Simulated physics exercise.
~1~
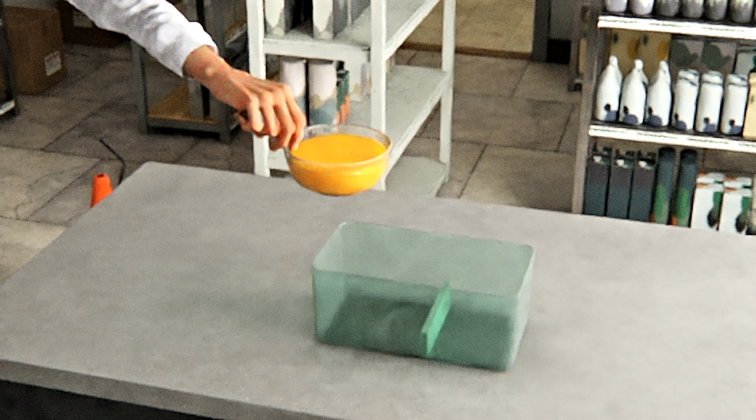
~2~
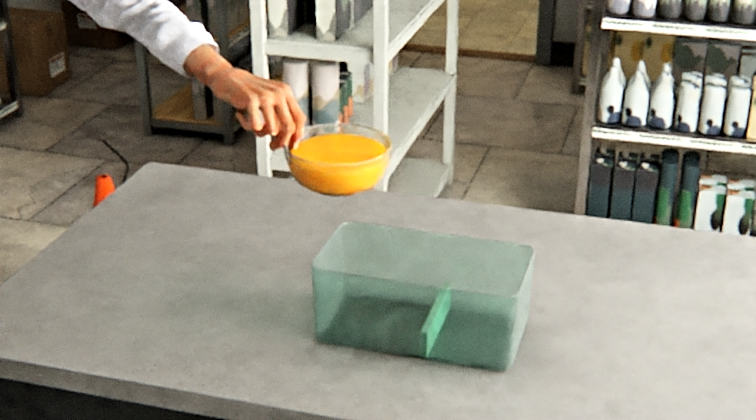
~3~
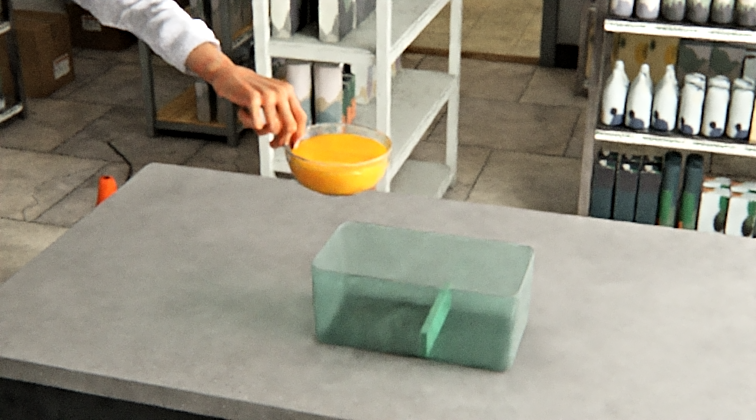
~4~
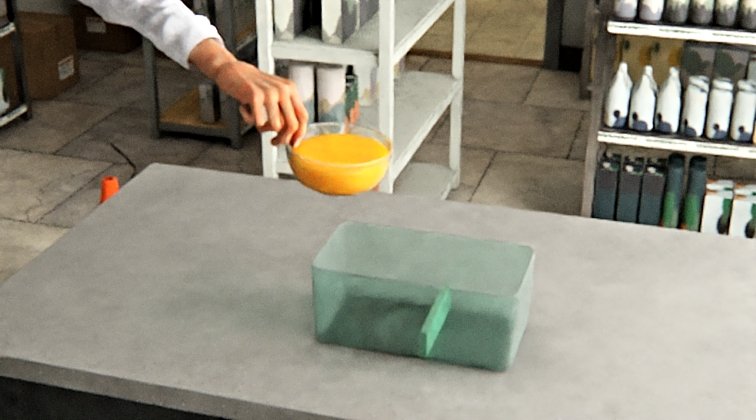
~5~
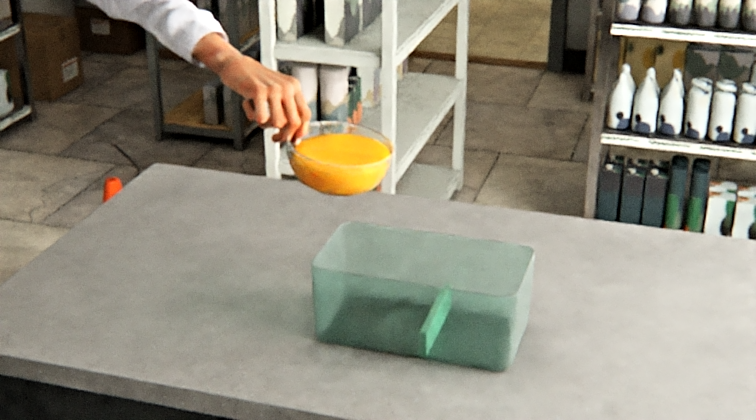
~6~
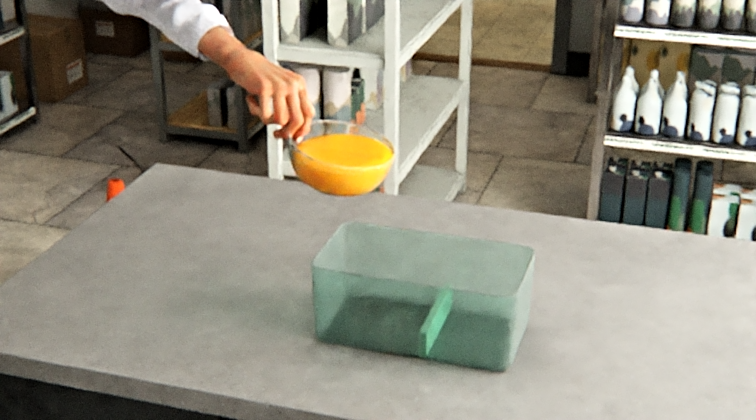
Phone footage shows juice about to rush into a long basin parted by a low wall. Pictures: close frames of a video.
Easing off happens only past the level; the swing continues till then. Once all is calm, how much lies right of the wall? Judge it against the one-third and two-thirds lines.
Looks to me like the right side of the wall gets at least a third but no more than two thirds.
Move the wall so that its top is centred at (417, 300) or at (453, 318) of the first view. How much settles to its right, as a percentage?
Roughly 70 per cent first and roughly 15 per cent second.
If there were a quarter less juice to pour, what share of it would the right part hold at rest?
About 20 in a hundred.
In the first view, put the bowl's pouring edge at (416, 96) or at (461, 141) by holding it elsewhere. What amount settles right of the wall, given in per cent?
First try 80 %, second try 80 %.
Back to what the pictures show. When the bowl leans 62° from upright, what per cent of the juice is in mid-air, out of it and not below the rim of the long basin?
That works out near 35 percent.
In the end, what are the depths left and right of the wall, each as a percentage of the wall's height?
On the left it sits near 40, while on the right it sits near 30.
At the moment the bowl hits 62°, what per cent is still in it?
Looks like roughly 40 percent is still held.
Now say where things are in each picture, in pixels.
It leans 0°; its right rim is at (389, 151); the juice meets the walls at (292, 146) and (387, 157); the long basin's rim runs from (326, 245) to (527, 272); the wall's top is at (437, 307), in the first frame.
It leans 0°; its right rim is at (389, 151); the juice meets the walls at (292, 145) and (388, 157), in the second frame.
It leans 2°; its right rim is at (389, 152); the juice meets the walls at (292, 145) and (388, 157), in the third frame.
It leans 4°; its right rim is at (390, 154); the juice meets the walls at (294, 144) and (389, 158), in the fourth frame.
It leans 7°; its right rim is at (391, 157); the juice meets the walls at (295, 144) and (389, 157), in the fifth frame.
It leans 11°; its right rim is at (392, 160); the juice meets the walls at (296, 145) and (390, 158), in the sixth frame.
A moment on, the bowl is tipped part way and 41 per cent is still to pour, 13 is left of the wall and 12 right of it.
Next, the bowl is tipped on its side and 2 per cent is still to pour, 52 is left of the wall and 41 right of it.
Then the bowl is tipped right over and 0 per cent is still to pour, 57 is left of the wall and 42 right of it.
Later the bowl is tipped right over and 0 per cent is still to pour, 57 is left of the wall and 42 right of it.
Finally, 57 per cent lies left of the wall, 42 right of it and 1 outside.
